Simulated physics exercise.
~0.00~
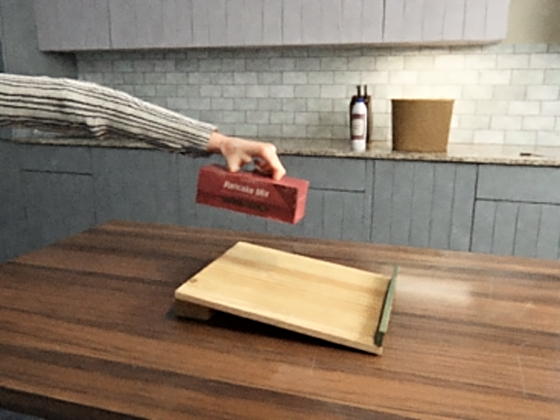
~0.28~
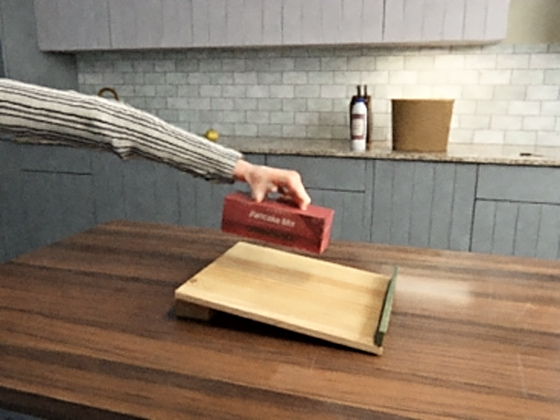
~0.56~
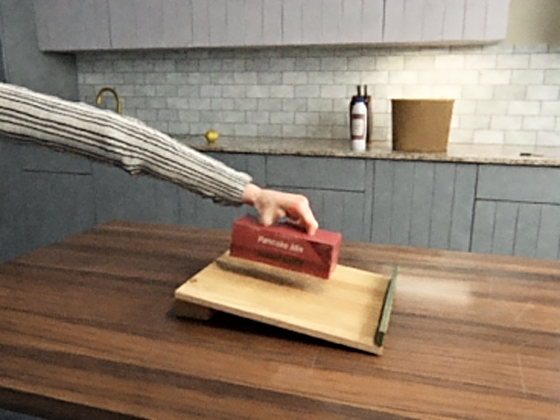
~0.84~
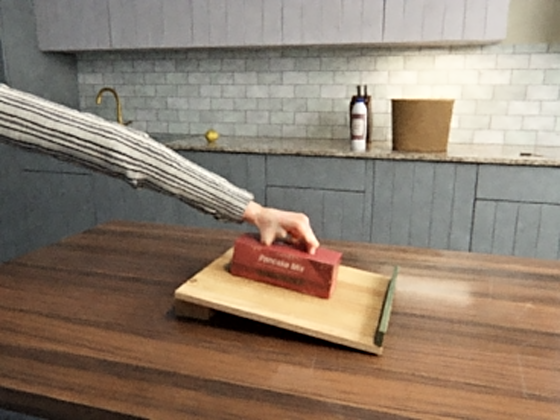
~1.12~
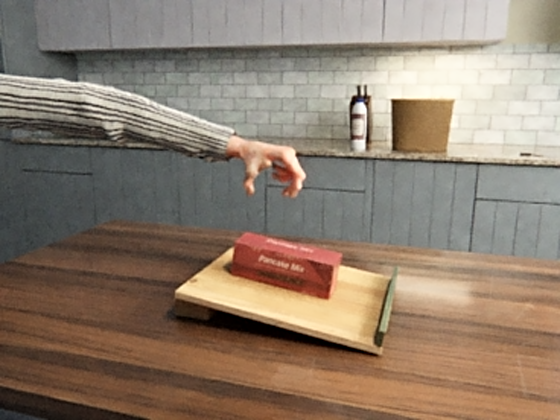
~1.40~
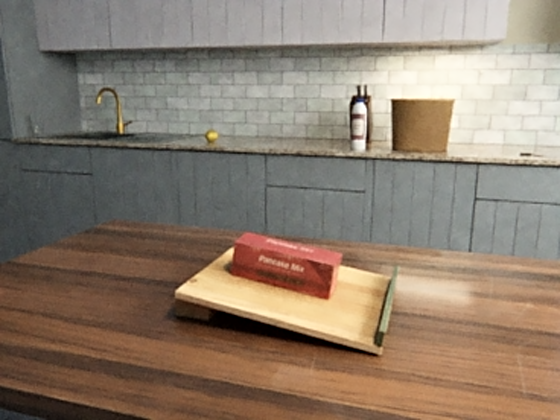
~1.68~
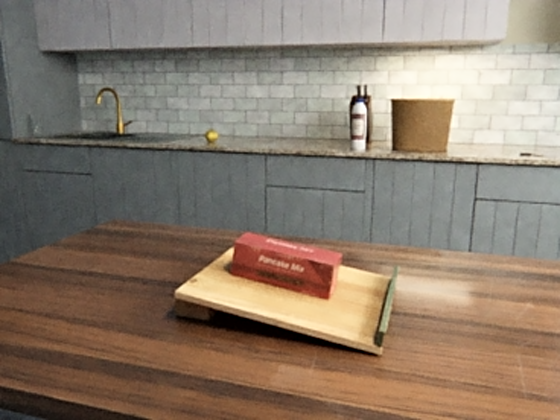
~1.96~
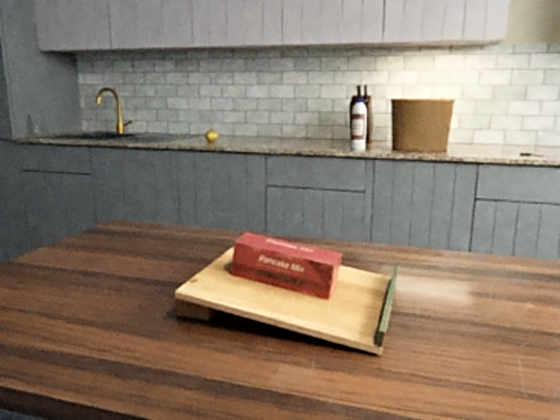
In a kitchen, a hand in a striped sleeve moves a red carton right and down onto a sloping wooden board on a dark wood table. The hand lets go and withdraws to the left, and the carton stays where it is put on the board.
